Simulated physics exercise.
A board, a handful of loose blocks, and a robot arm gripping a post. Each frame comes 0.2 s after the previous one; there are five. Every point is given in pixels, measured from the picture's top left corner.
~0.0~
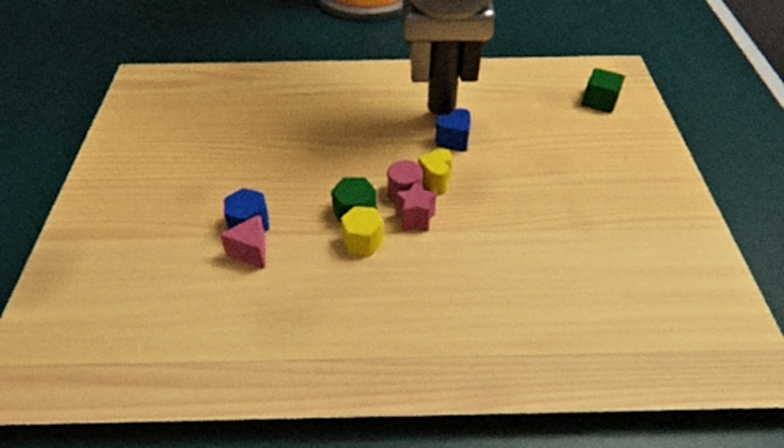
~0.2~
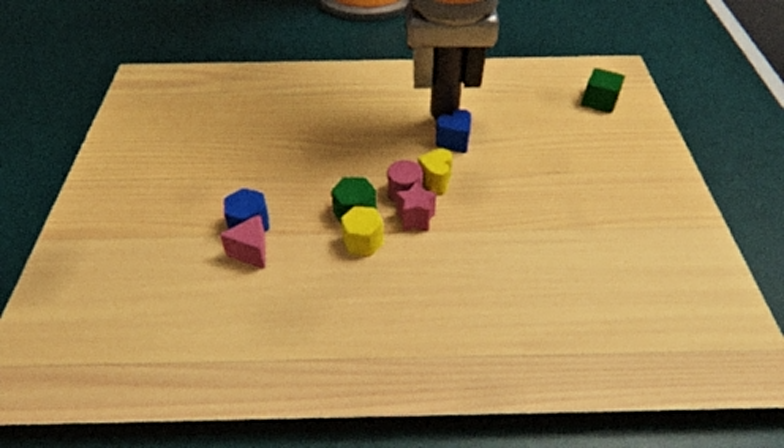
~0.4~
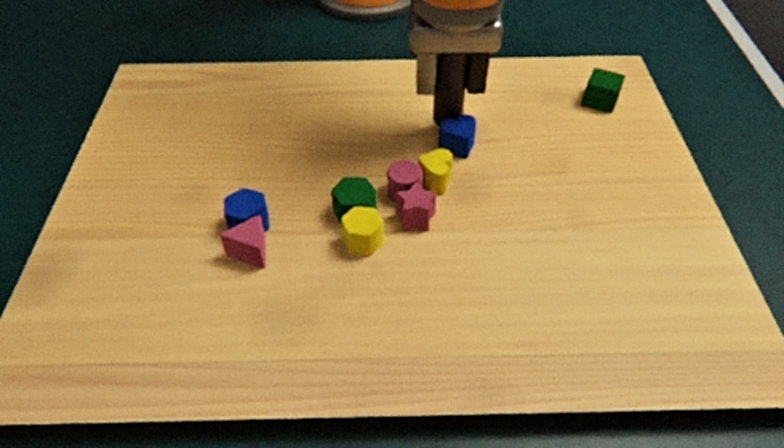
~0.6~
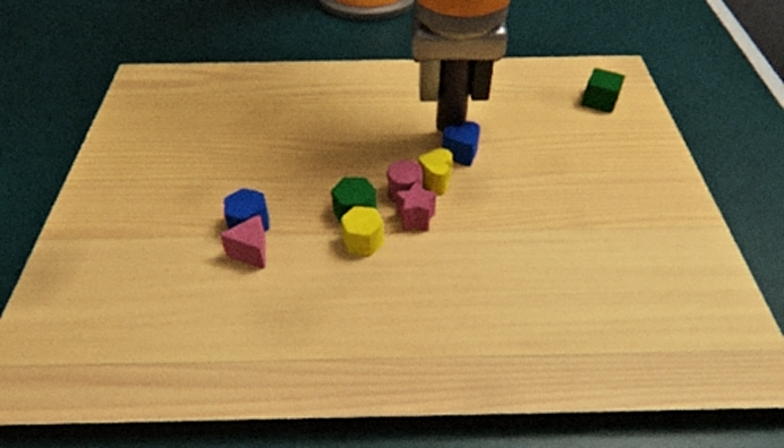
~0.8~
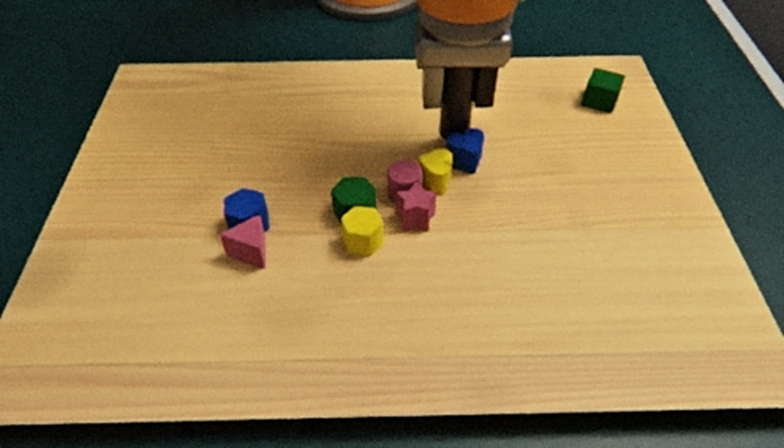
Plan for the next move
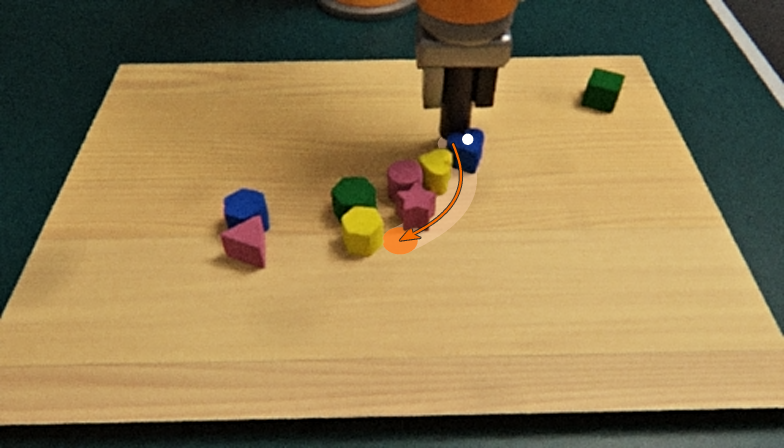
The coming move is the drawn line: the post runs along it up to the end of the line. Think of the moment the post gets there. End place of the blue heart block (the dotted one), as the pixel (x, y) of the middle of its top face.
The centre of its top will be at (487, 185).
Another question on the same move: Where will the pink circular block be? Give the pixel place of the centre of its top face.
The middle of its upper face should be somewhere near (381, 167).
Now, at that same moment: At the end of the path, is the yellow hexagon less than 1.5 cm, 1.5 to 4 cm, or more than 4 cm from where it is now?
The answer here is from 1.5 to 4 cm.
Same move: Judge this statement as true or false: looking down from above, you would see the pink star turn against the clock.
That is true.
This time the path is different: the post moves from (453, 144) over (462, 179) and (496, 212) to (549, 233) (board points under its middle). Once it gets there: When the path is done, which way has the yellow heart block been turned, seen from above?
The block spins clockwise.
Drawn move, from (453, 144) through (461, 179) and (443, 214) to (400, 241); the dot is on the blue heart block.
On the path given first. One third of the way, post (462, 167); pink circular block (400, 172); yellow heart block (432, 168), turned 25° clockwise; blue heart block (483, 174), turned 15° anticlockwise.
Two thirds of the way, post (443, 203); pink circular block (382, 170); pink star (399, 209), turned 55° anticlockwise; yellow heart block (409, 186), turned 100° clockwise; blue heart block (487, 185), turned 50° anticlockwise.
At the end, post (400, 229); yellow hexagon (335, 232); pink circular block (381, 167); pink star (367, 217), turned 85° anticlockwise; yellow heart block (393, 193), turned 170° clockwise; blue heart block (487, 185), turned 50° anticlockwise.
